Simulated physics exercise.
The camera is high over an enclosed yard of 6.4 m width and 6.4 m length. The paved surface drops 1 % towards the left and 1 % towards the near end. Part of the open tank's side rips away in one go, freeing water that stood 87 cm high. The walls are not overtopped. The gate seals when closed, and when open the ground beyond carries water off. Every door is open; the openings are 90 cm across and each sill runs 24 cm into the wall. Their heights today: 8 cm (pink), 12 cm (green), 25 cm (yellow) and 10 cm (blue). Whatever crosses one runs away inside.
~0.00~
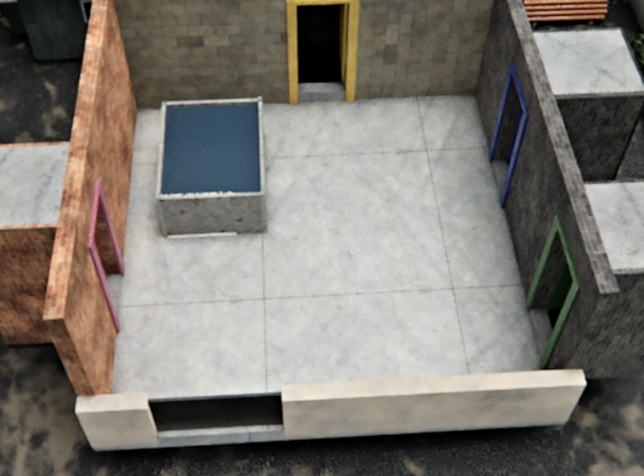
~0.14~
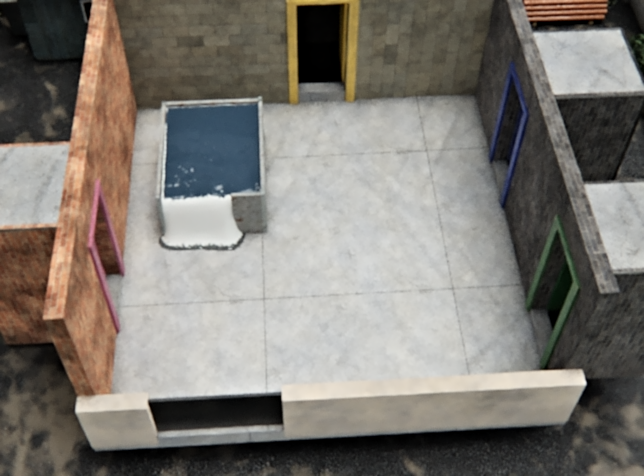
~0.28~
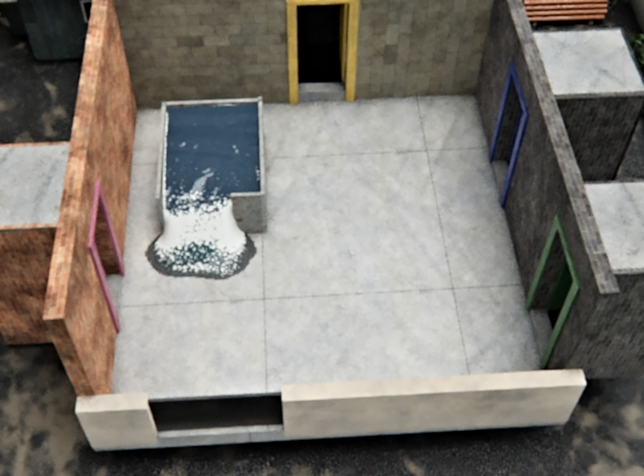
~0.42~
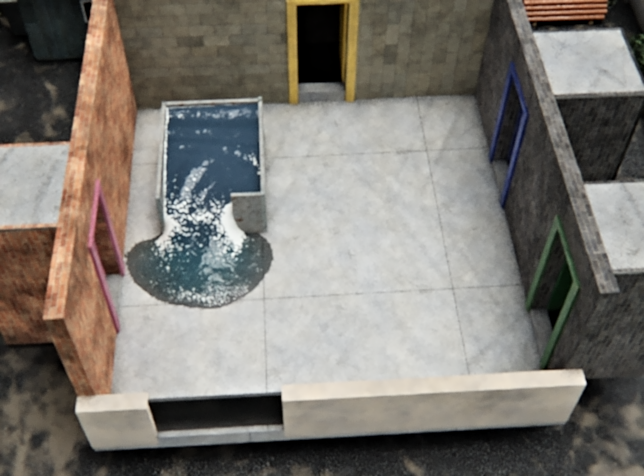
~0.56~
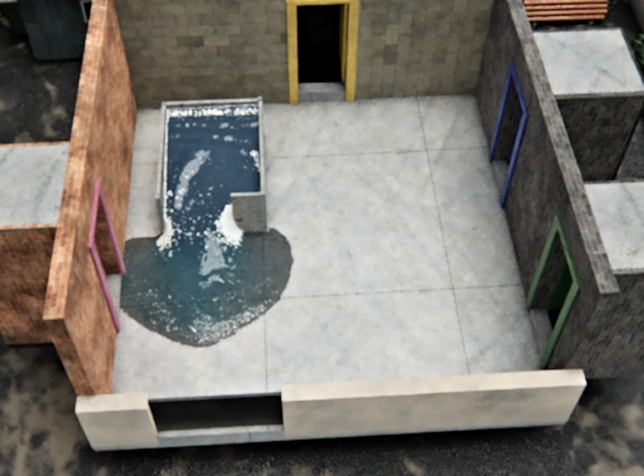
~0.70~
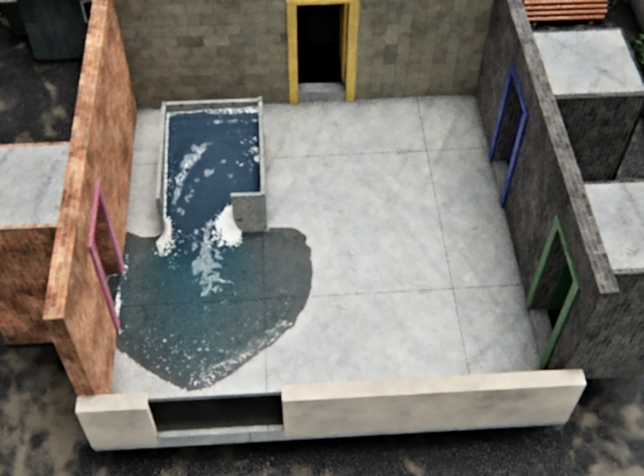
Water bursting from the near side of a raised open tank, spreading across a pale walled yard towards the viewer and pink-framed doorway.
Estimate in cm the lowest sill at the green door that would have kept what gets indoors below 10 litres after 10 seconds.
About 19 cm.
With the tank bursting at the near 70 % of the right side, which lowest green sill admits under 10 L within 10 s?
Then roughly 18 cm.
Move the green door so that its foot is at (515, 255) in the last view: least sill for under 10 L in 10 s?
Roughly 10.5 cm.
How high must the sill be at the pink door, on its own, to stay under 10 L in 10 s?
Roughly 26 cm at pink.
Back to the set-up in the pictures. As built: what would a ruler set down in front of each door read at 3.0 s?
In cm: Pink 15, green 3, yellow 0, blue 0.
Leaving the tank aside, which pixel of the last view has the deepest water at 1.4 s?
Around (110, 413).
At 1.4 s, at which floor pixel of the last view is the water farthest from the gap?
At about (348, 410).
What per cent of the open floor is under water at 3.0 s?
Some 40 per cent of it.
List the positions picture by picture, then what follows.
The first picture shows the open tank at (212, 150) is whole and still, 87 cm deep; the green door at (550, 301) is dry.
In the second picture, the gap is at (200, 222), the front 0.3 m out at (220, 247); the back of the open tank holds 87 cm.
In the third picture, the gap is at (200, 222), the front 0.9 m out at (209, 275); the back of the open tank holds 87 cm.
In the fourth picture, water pours out at (200, 223) and has run 1.4 m, to (197, 303); about 10 cm deep outside, 84 cm at the back.
In the fifth picture, water pours out at (200, 223) and has run 2.1 m, to (200, 343); about 7 cm deep outside, 74 cm at the back.
In the sixth picture, the gap is at (200, 223), the front 2.8 m out at (183, 383); the back of the open tank holds 75 cm; 3.7 m in a straight line remain to the green door at (550, 301).
After 1.4 s water covers 30 % of the floor, deepest (63 cm) near (110, 413); it has not reached the green door.
After 3.0 s water covers 40 % of the floor, deepest (37 cm) near (109, 424); it has not reached the green door.
After 10.0 s water covers 100 % of the floor, deepest (12 cm) near (373, 408); 8 cm at the green door, 82 litres in over its 12 cm sill.
At the green door as built, the water arrived by 3.1 s and peaked near 24 cm at 4.2 s.
With a sill of 16.5 cm, 27 litres would have come in within the 10 s; with 22.5 cm, 2 litres. So under 10 litres takes about 19 cm.
